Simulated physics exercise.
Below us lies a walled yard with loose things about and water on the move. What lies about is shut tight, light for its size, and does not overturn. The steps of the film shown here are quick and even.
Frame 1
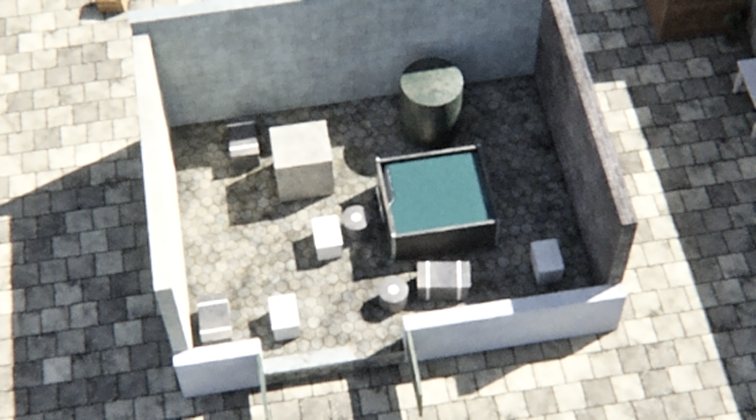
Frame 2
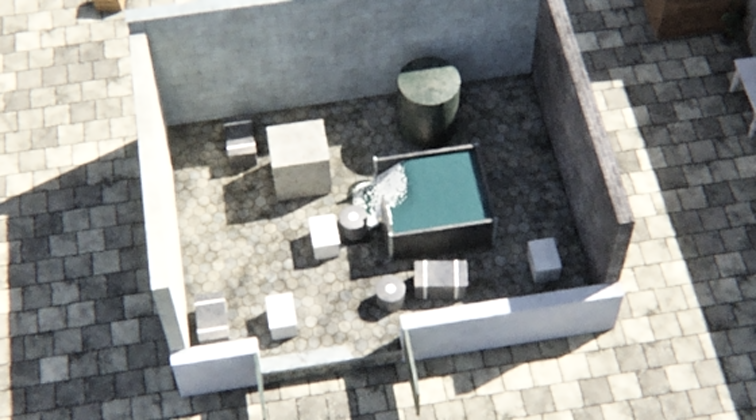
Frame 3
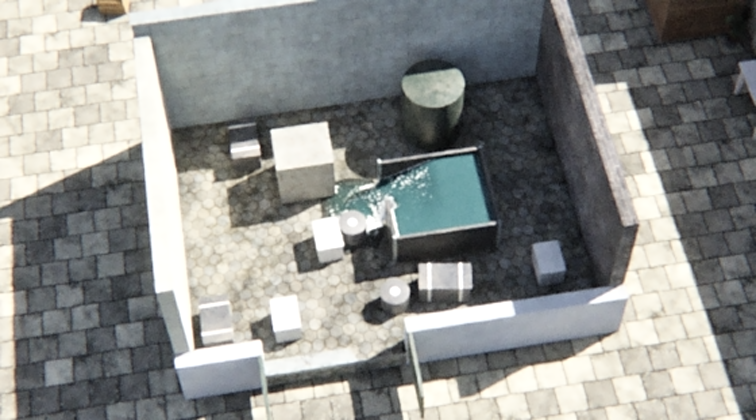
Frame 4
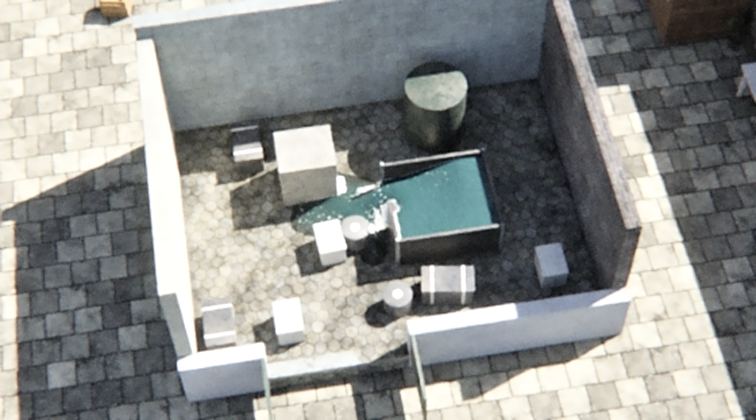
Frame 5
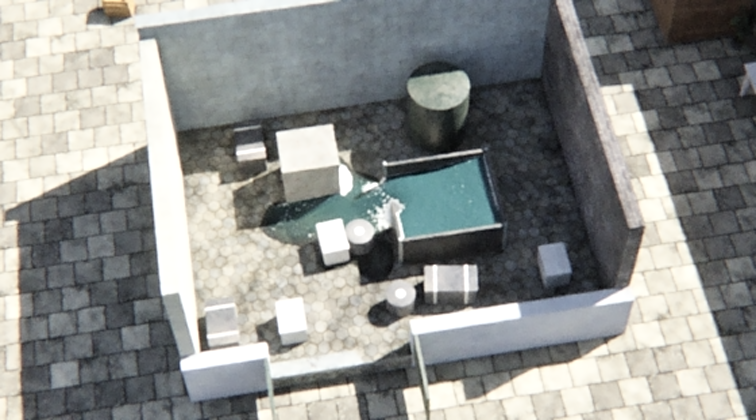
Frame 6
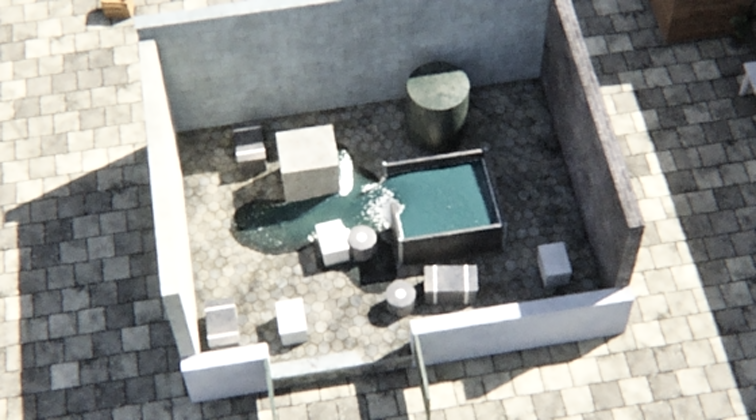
Water burst out of the left side of a rectangular tank in a walled yard, splashed around the small stools and pale blocks beside it, and spread leftward across the stone floor in a dark pool.
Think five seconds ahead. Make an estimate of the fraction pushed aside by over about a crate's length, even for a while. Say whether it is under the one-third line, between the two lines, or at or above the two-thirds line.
That share lands between a third and two thirds.
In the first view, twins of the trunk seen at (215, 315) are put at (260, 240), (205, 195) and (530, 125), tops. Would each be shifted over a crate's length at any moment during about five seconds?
Here's how it goes: Sent far off, sent far off, and lastly never gets far.
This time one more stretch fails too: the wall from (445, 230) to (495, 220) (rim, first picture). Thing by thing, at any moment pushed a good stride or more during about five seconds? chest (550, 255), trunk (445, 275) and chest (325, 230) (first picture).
In turn: Cleared that distance, cleared that distance, stayed short.
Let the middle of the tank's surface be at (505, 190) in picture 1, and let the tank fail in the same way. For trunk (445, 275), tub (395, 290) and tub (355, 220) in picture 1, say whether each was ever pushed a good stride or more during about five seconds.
Taking them in turn: Kept near its start; kept near its start; got sent well off.
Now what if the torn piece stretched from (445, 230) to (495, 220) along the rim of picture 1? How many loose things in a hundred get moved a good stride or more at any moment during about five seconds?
That works out to some 40 %.
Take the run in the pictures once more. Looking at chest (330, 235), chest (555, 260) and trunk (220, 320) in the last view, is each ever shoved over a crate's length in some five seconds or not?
As listed: Travels that far, falls short and travels that far.
A moment on, 1 of 8 are well off their spots; 0 afloat.
Next, 2 of 8 are well off their spots; 0 afloat.
Later, 3 of 8 are well off their spots; 0 afloat.
In the end, 5 of 8 are well off their spots, and 5 have been at some point; 2 afloat.
